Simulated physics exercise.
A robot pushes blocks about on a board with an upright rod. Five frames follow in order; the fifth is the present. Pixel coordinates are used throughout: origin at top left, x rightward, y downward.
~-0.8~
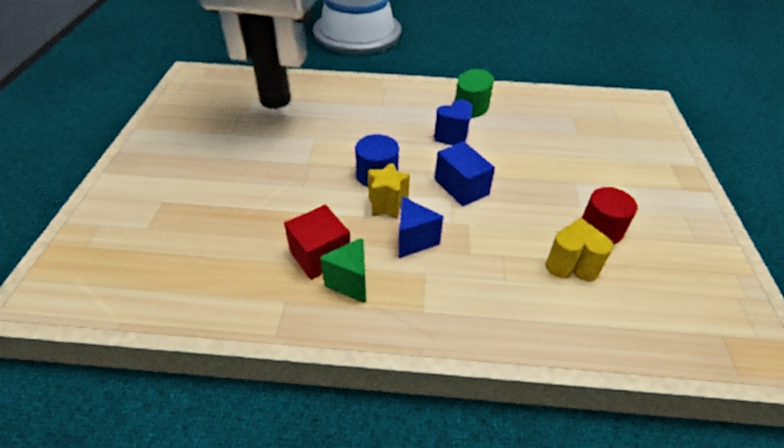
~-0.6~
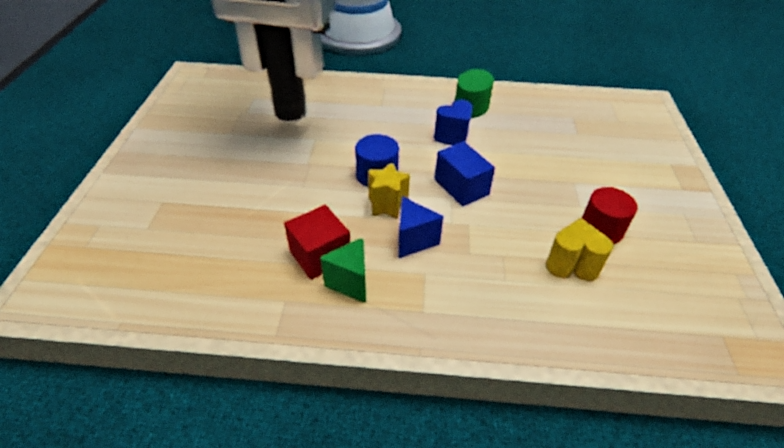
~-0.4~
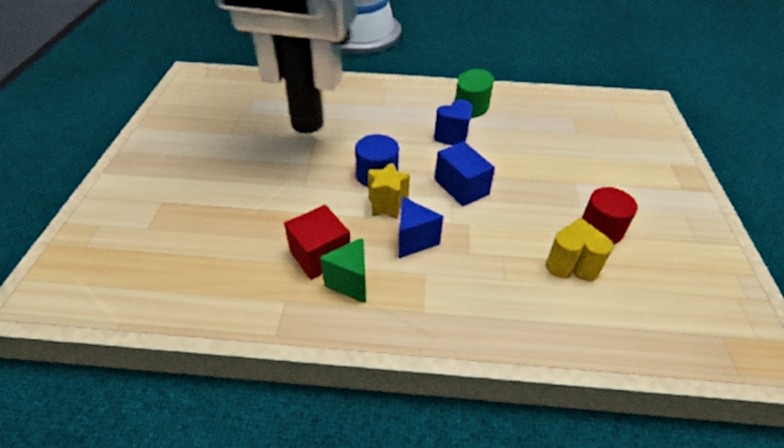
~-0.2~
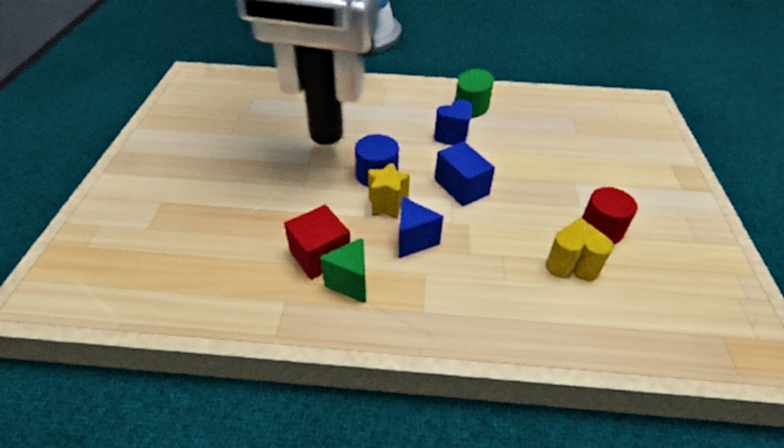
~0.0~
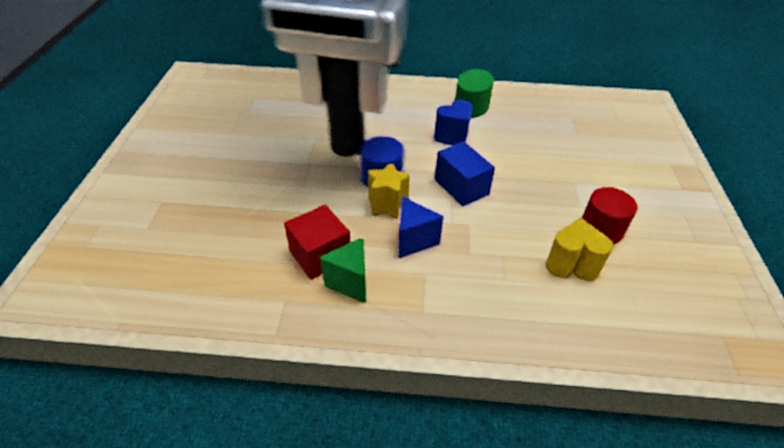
A robot arm with a dark upright rod hangs over a pale wooden board on a teal surface, seen from above one edge by a still camera. Blue, red, green and yellow blocks sit across the middle, with a red cylinder and a yellow block at right. The rod glides from the upper left toward the right and nearer, then nudges the blue disc slightly rightward.
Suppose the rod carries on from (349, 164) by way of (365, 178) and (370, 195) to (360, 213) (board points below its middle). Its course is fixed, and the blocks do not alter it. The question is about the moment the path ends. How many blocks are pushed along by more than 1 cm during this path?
Blocks displaced: 2.
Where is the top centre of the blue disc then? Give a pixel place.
Answer: (413, 160).
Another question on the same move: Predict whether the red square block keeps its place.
It keeps its position.
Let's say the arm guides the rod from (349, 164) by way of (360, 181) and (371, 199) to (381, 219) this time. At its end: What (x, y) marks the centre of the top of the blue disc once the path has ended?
By then it is at (407, 157).
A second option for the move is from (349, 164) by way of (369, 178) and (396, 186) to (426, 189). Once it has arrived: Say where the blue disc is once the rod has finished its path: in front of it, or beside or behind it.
When the path ends, it will sit ahead of the rod.
On the path given first. Halfway along, rod at (371, 169); blue disc at (413, 160); yellow star block at (397, 183), turned 50° clockwise.
At the end, rod at (359, 196); red square block not moved; blue disc at (413, 160); yellow star block at (395, 188), turned 15° clockwise.
